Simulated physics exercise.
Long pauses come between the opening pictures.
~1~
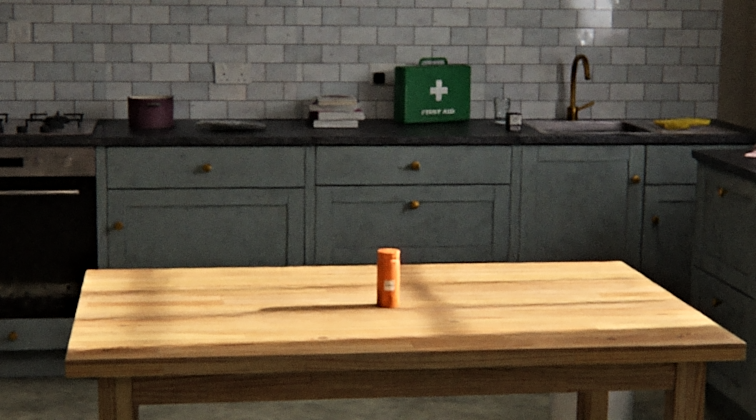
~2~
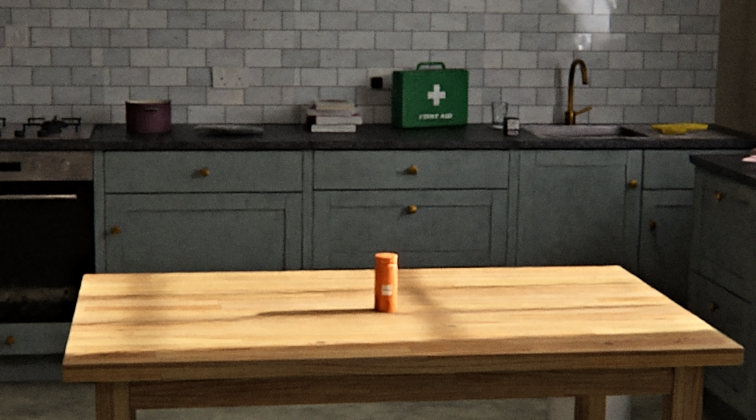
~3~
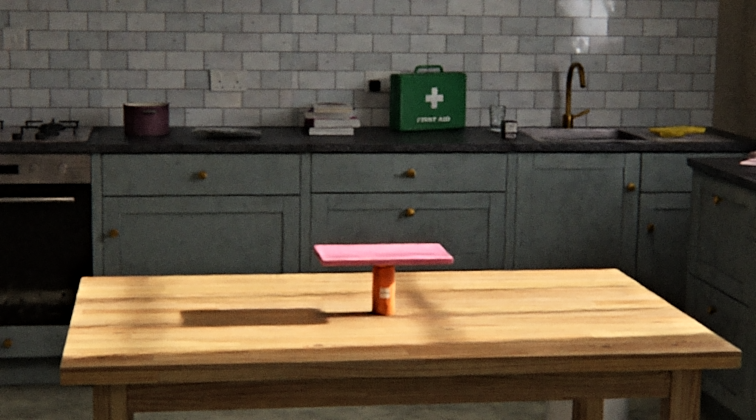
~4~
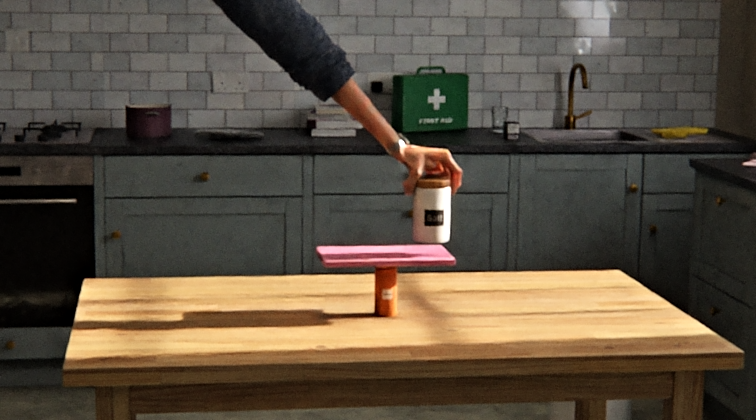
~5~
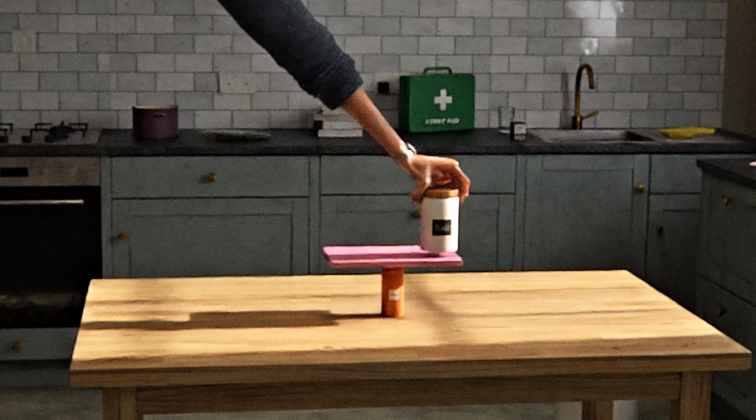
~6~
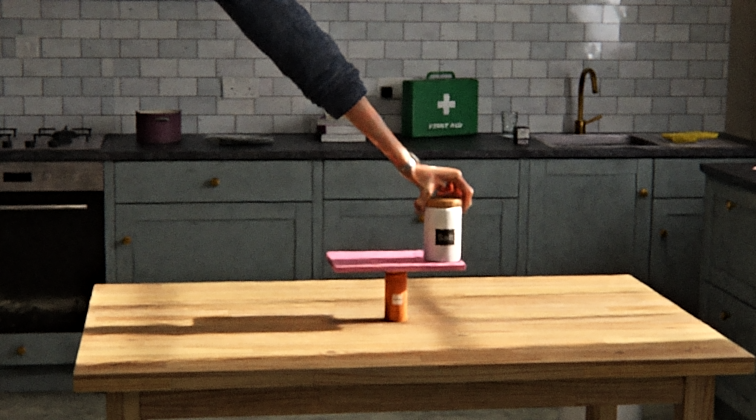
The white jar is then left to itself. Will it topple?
Yes.
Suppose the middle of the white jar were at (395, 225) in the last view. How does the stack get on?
After that, it remains intact.
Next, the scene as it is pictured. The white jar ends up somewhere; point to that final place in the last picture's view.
I'd point to roughly (542, 310).
Then, 0.40 s after the last picture, white jar now fallen; pink lid tipped 64° from how it was.
Then, 0.70 s after the last picture, pink lid tipped 53° from how it was; orange shaker tipped 24° from how it was.
At rest, fallen, white jar, pink lid and orange shaker. Seen from the same camera at the end, white jar near (542, 310). The stack loses its balance.
